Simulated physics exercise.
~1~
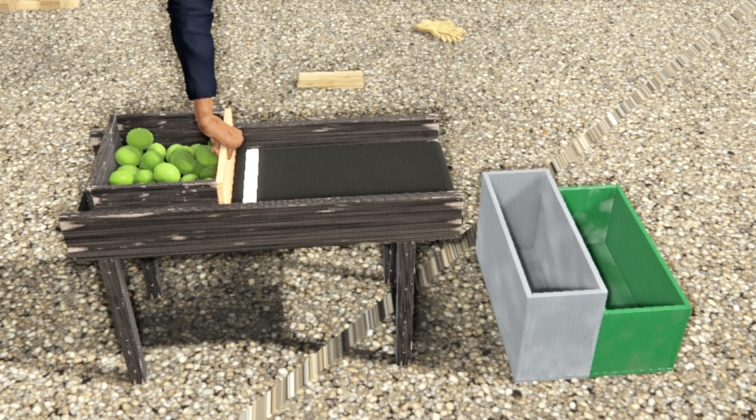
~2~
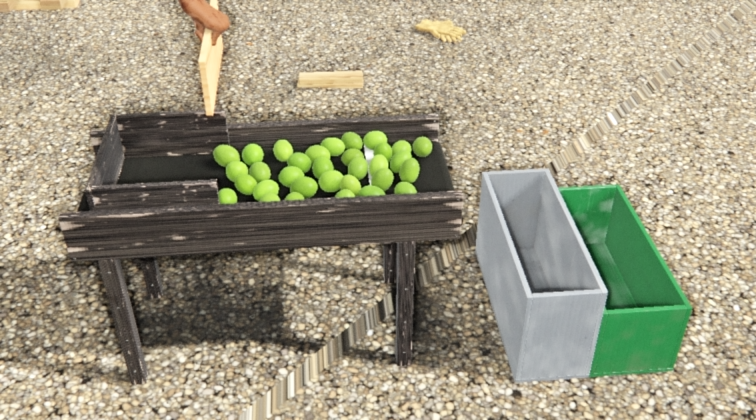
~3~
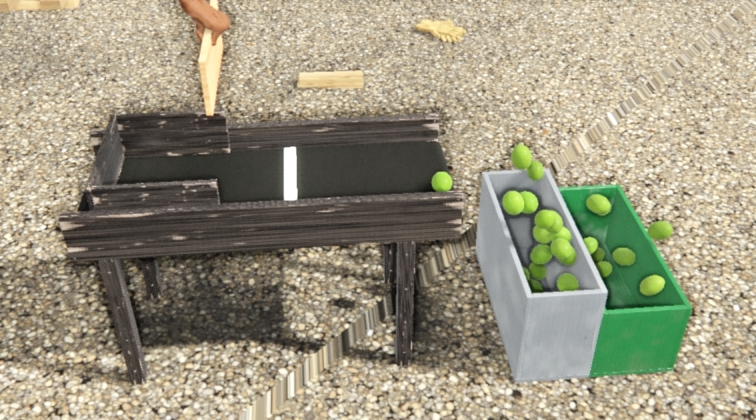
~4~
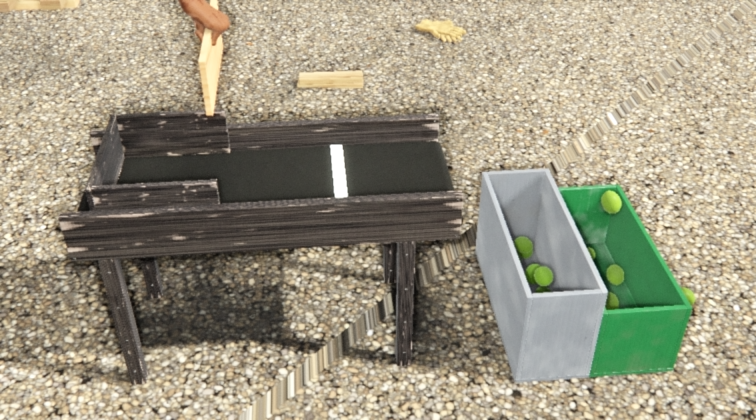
At first, a hand holds a pale wooden gate upright against a heap of green limes in a dark pen on a raised black belt. The gate is pulled up and away, and the limes spread rightward along the belt in a loose crowd. A white stripe follows behind as they spill off the right end, some dropping into the grey tote and others into the green bin beyond it. One last lime lingers at the belt's edge. Finally, the belt is bare except for the stripe, and limes lie in both containers.
